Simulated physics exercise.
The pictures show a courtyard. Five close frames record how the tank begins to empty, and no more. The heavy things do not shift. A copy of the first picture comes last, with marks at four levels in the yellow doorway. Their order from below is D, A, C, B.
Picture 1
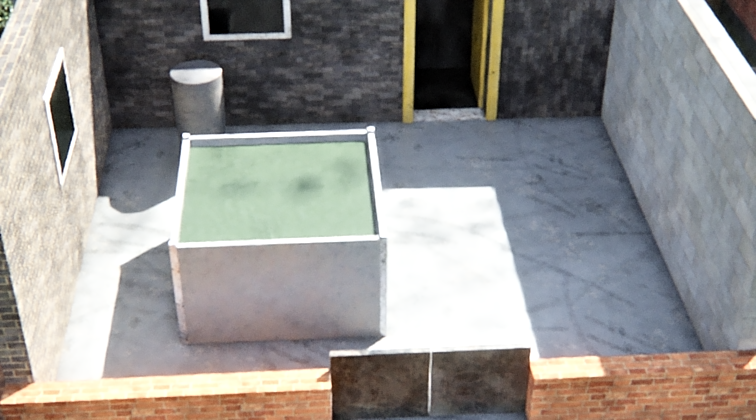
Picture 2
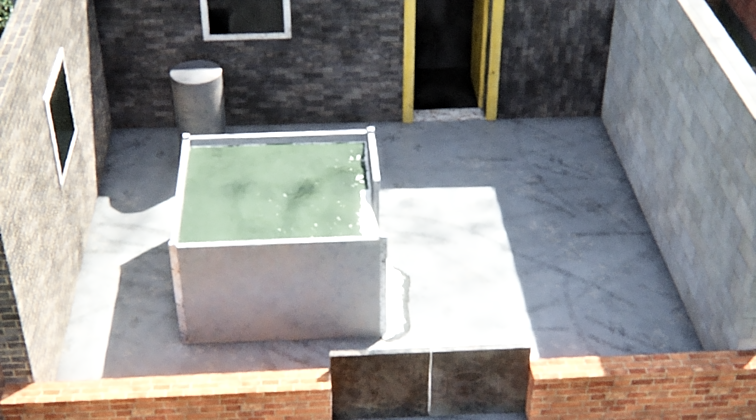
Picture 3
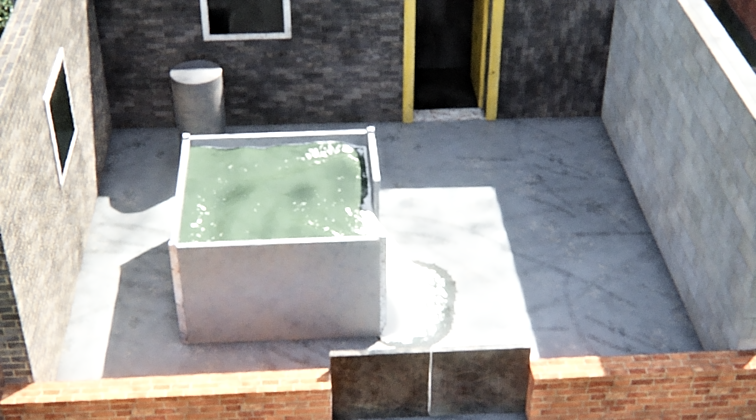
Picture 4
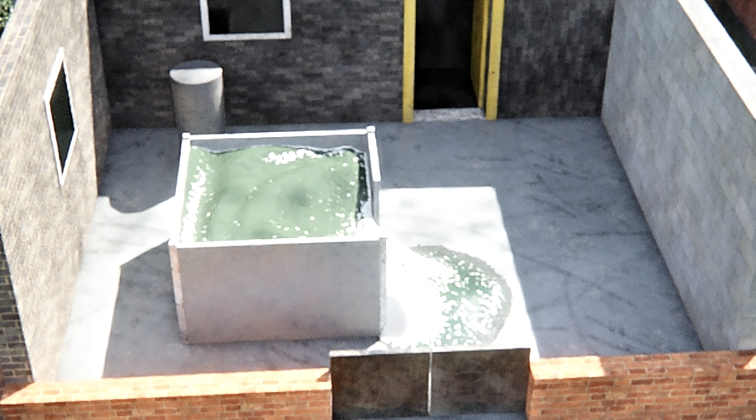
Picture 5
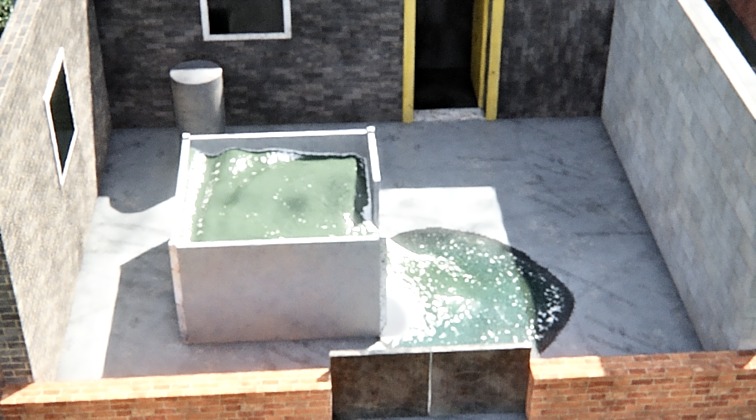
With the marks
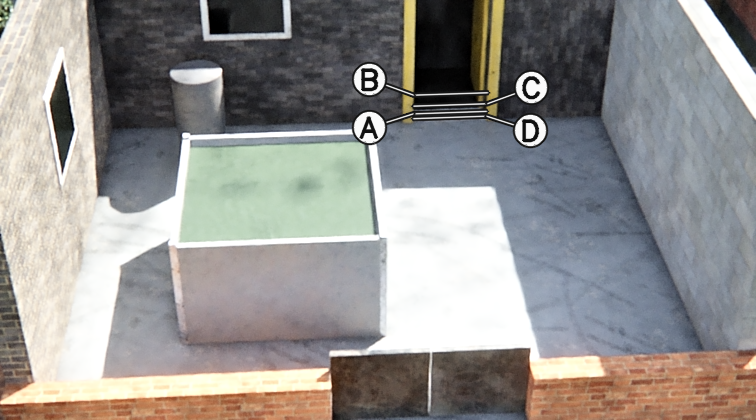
Walled courtyard with a square tank of green water churning, then water pouring from its right side and spreading across the ground.
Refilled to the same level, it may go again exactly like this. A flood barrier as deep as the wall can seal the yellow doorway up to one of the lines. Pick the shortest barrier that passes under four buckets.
Use mark C.
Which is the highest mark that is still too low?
Here it is mark A.
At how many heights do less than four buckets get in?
Two.
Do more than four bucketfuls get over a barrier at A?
Yes, it does.
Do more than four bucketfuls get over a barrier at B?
No, that is safe.
In white, A at (450, 112); B at (450, 93); C at (450, 104); D at (449, 117); from the bottom up D, A, C, B.
With A, about 8 bucketfuls get in.
With B, nothing gets over.
With C, a splash gets over, under a bucket.
With D, some 25 bucketfuls get in.
